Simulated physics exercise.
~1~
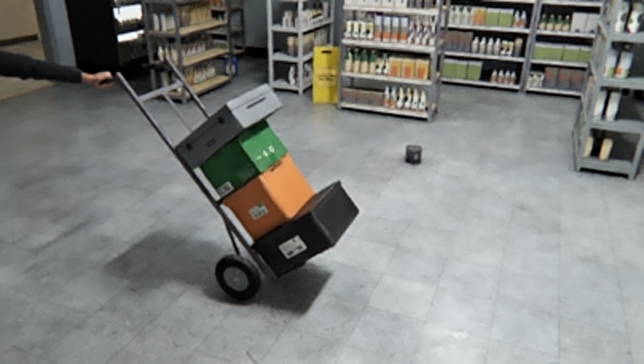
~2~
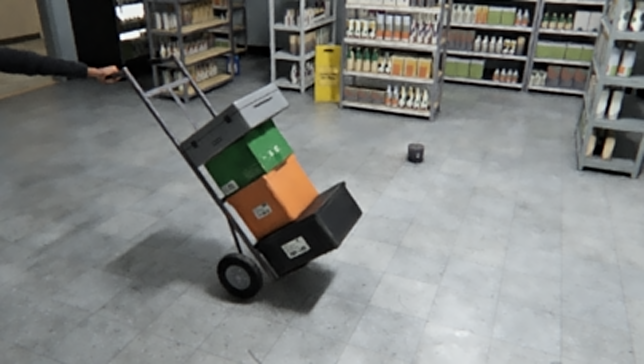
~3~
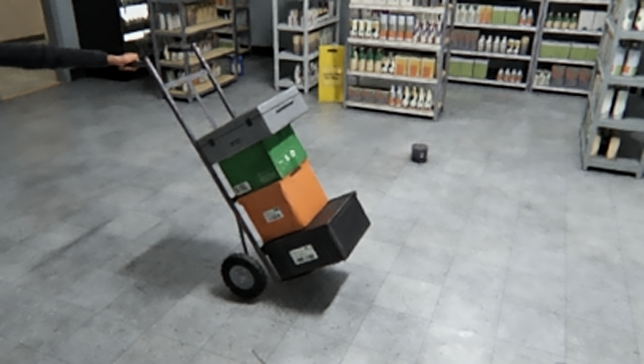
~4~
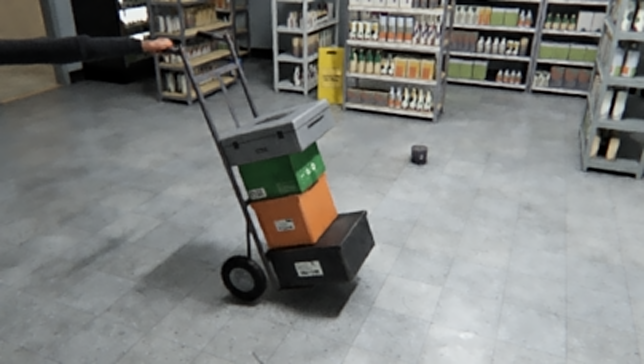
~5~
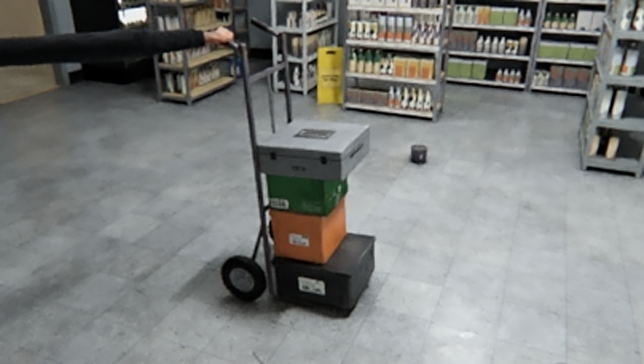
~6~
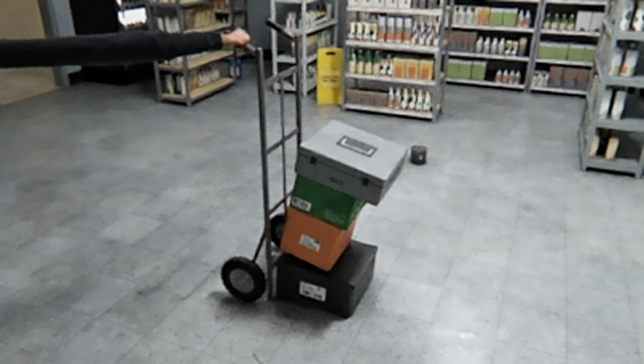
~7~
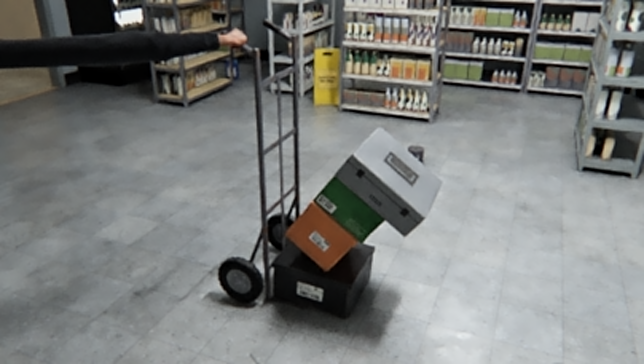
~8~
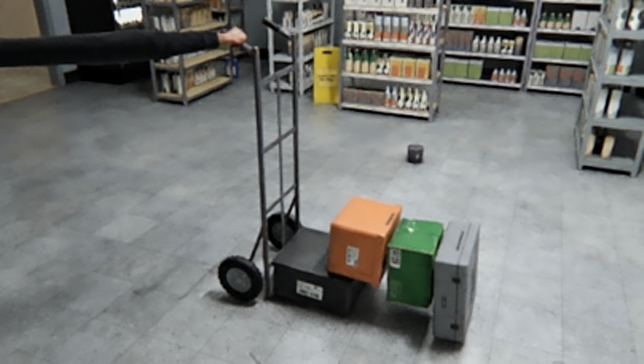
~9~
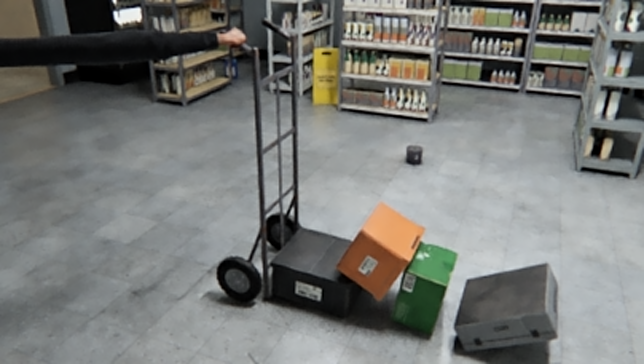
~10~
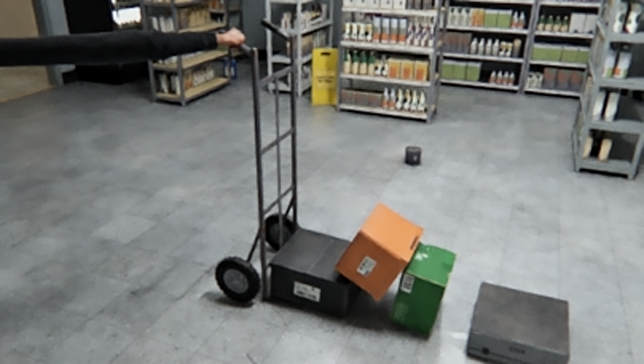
An outstretched arm tipped a loaded hand truck upright, and the stacked boxes toppled to the right, leaving the black one on the plate, the orange one tilted against it, the green one beside that, and the grey case flat on the floor farther off.
